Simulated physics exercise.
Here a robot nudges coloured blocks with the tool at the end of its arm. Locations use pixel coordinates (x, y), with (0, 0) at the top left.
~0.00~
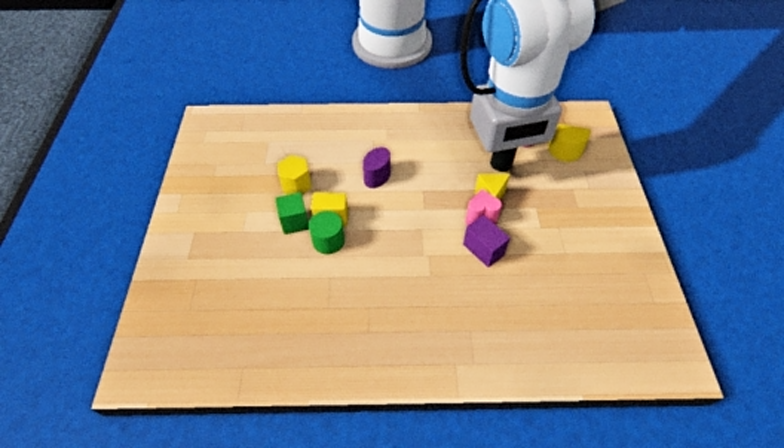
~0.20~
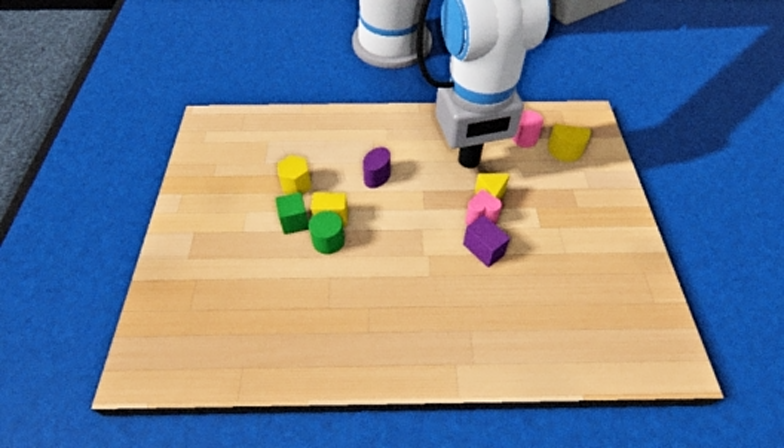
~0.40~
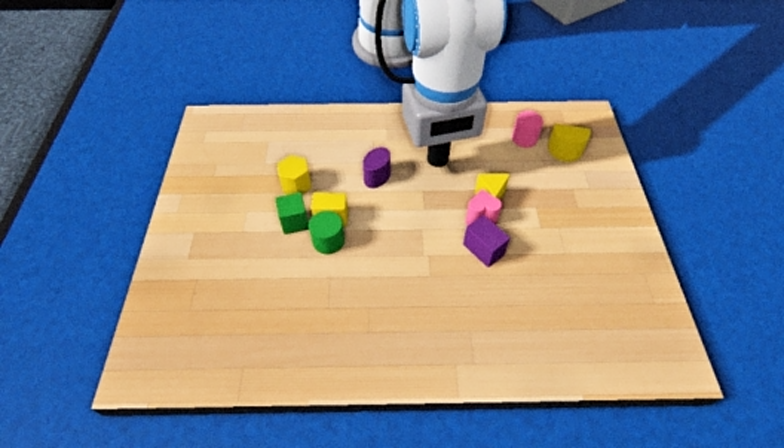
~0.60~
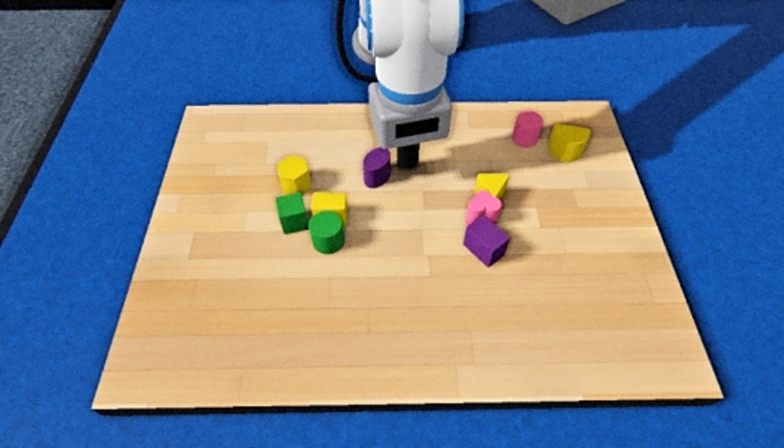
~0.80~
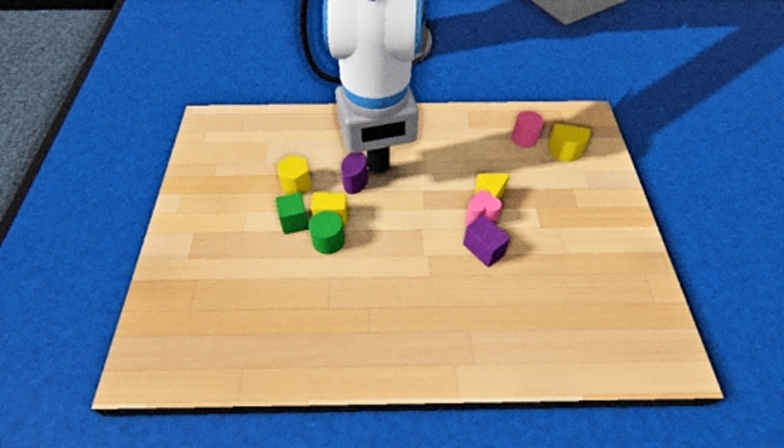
The footage shows a robot arm moving left across the far side of a wooden board scattered with coloured blocks, its tool reaching a purple elliptical block and nudging it slightly left toward the yellow and green blocks.
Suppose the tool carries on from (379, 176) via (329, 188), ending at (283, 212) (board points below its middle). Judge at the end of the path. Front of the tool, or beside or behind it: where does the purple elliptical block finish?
Before the tool.
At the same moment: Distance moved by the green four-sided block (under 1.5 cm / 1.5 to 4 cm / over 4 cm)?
Of the three bands, it's over 4 cm.
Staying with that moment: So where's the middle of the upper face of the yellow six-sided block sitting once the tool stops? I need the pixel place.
Put as a pixel place, it's (275, 171).
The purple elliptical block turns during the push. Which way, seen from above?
Against the clock.
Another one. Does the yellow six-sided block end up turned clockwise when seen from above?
I'd say yes.
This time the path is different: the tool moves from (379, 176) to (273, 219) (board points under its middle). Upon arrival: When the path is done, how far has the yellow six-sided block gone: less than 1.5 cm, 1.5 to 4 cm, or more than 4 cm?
Between 1.5 and 4 cm.
What follows on the original path. One third of the way, tool at (344, 172); purple elliptical block at (321, 174), turned 25° anticlockwise.
Two thirds of the way, tool at (311, 184); green four-sided block at (279, 216); yellow six-sided block at (275, 170), turned 60° clockwise; yellow rectangular block at (323, 201), turned 35° anticlockwise; purple elliptical block at (292, 191), turned 65° anticlockwise.
At the end, tool at (280, 201); green four-sided block at (259, 234), turned 60° anticlockwise; yellow six-sided block at (275, 171), turned 60° clockwise; yellow rectangular block at (323, 201), turned 35° anticlockwise; purple elliptical block at (258, 209), turned 60° anticlockwise.
